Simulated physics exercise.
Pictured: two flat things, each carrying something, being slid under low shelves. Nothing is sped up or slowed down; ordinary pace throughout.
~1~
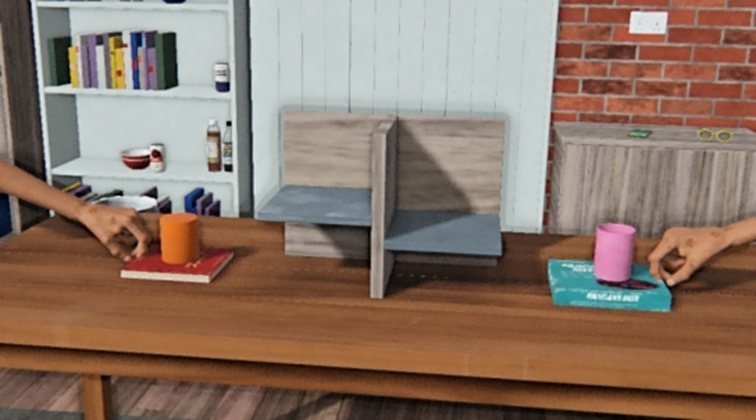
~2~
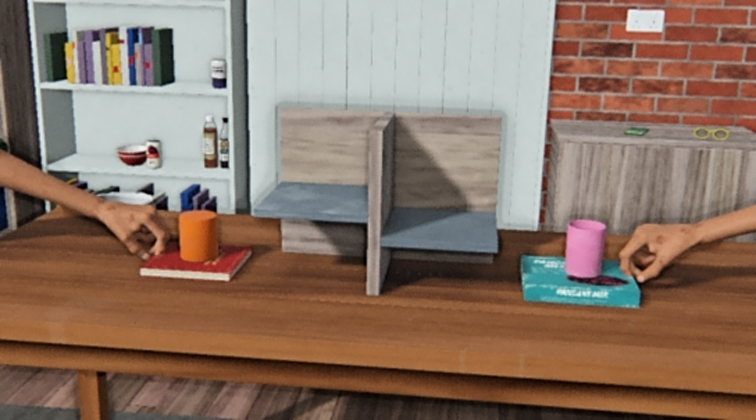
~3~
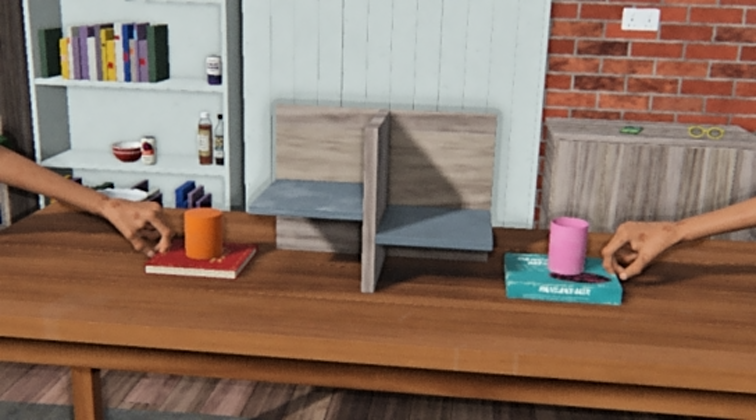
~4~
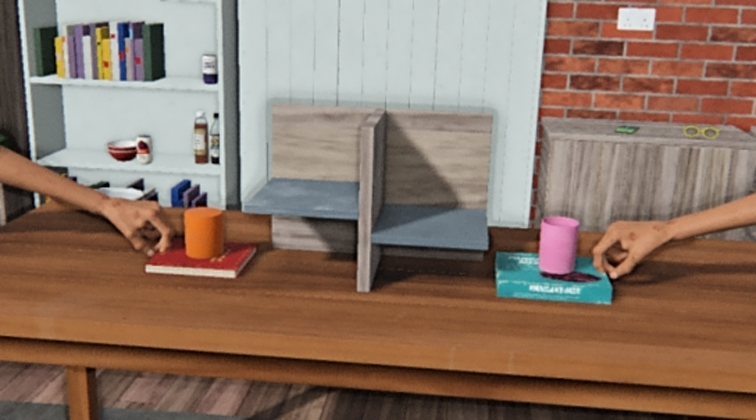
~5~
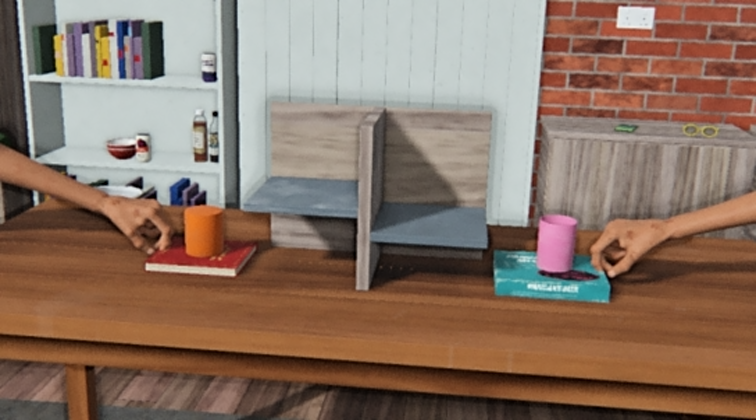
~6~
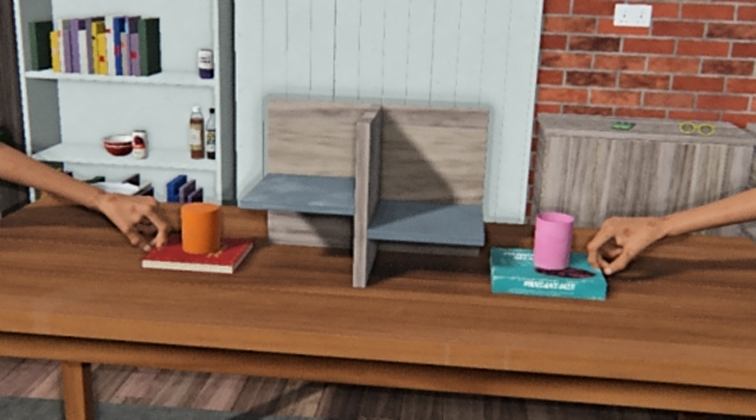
Two hands slid a red book carrying an orange candle and a turquoise packet carrying a pink beaker inward from either side toward the low shelves, then barely moved them.
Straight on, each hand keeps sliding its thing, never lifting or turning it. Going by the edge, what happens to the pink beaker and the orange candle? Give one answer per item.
What happens: The pink beaker is struck by the edge; the orange candle goes past the edge cleanly.
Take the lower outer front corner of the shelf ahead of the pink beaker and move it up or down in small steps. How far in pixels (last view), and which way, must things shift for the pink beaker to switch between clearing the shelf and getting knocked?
A shift of 16 pixels up.
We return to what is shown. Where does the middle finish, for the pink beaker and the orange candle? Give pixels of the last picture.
The pink beaker ends at (529, 262) and the orange candle at (300, 235).
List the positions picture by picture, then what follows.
Hands sliding the things forward; pink beaker (614, 252); orange candle (180, 238); turquoise packet (606, 284), in the first frame.
Hands sliding the things forward; orange candle (199, 236); red book (198, 261), in the second frame.
Hands sliding the things forward; pink beaker (568, 246); shelf (377, 197), in the third frame.
Hands sliding the things forward; orange candle (204, 233); turquoise packet (550, 277), in the fourth frame.
Hands sliding the things forward; pink beaker (556, 243); red book (203, 256), in the fifth frame.
Hands sliding the things forward; pink beaker (553, 241); orange candle (201, 228); shelf (369, 192), in the sixth frame.
Then, 1.42 s on from there, pink beaker pushed back on its carrier near (501, 238); orange candle riding along near (259, 232).
Then, 2.10 s on from there, pink beaker turned 32° from its first pose near (501, 242); orange candle riding along near (293, 234).
In the end, the pink beaker strikes the shelf, near (529, 263); the orange candle clears the shelf, near (300, 235).
